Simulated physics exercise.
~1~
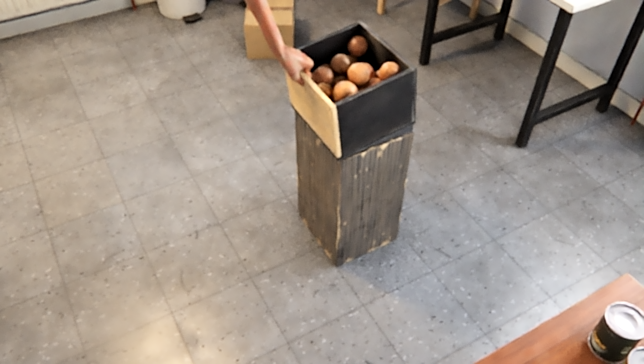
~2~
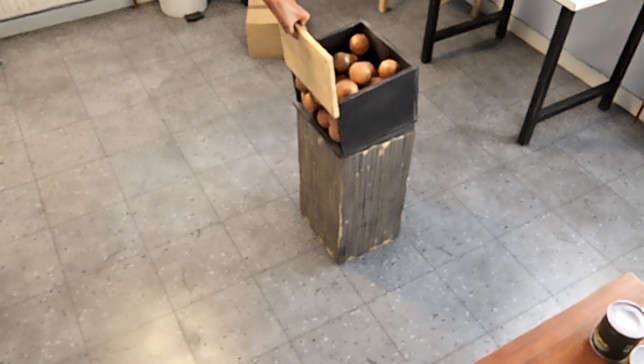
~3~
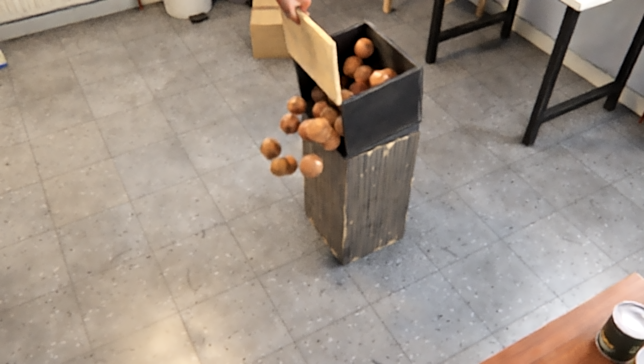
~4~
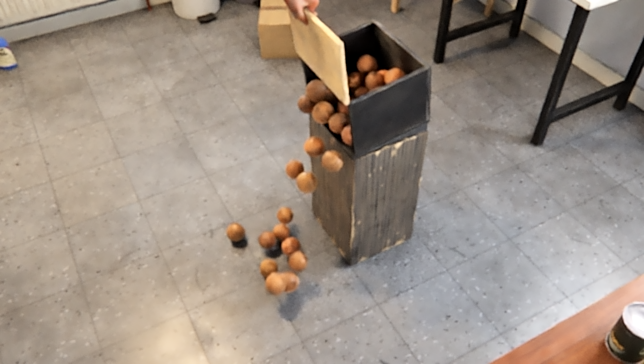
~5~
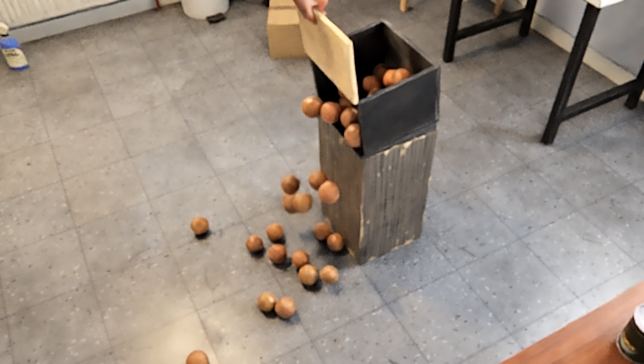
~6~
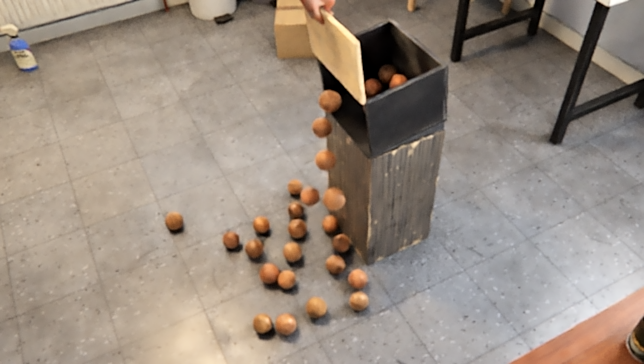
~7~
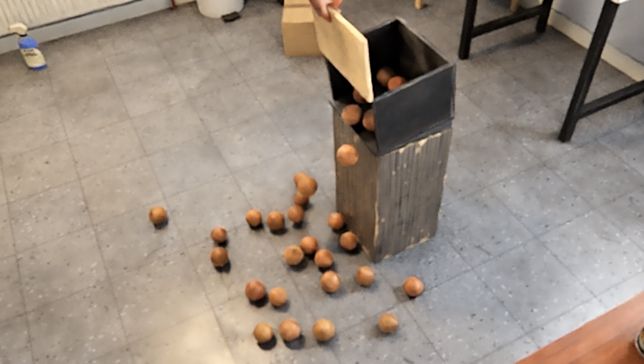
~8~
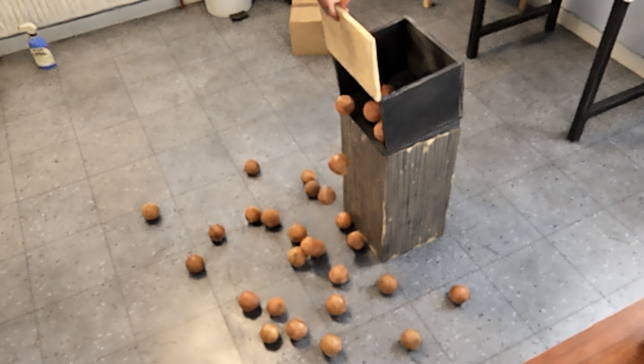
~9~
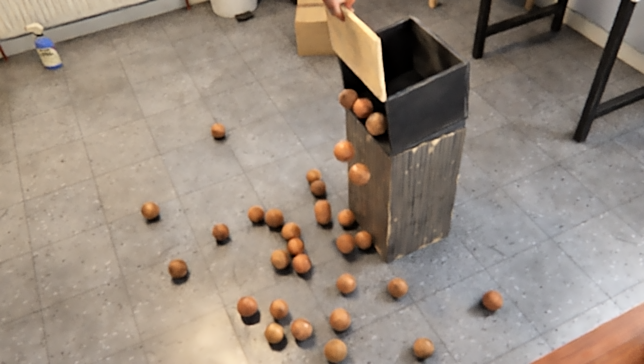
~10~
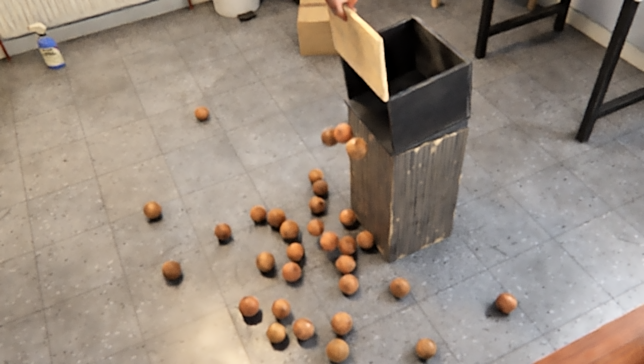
Brown onions fill an open black hopper on a dark, weathered wooden pedestal, seen from above in a room with a grey tiled floor. Black-legged tables stand behind, a cardboard box sits at the back, and part of a reddish-brown tabletop shows at lower right. A hand grips the pale wooden gate at the hopper's left end and raises it. Onions spill through the gap, first in a cluster, then in a thinning stream, while the view shifts slightly. They bounce and roll across the tiles, until the hopper stands empty, with the last few still dropping beside it.
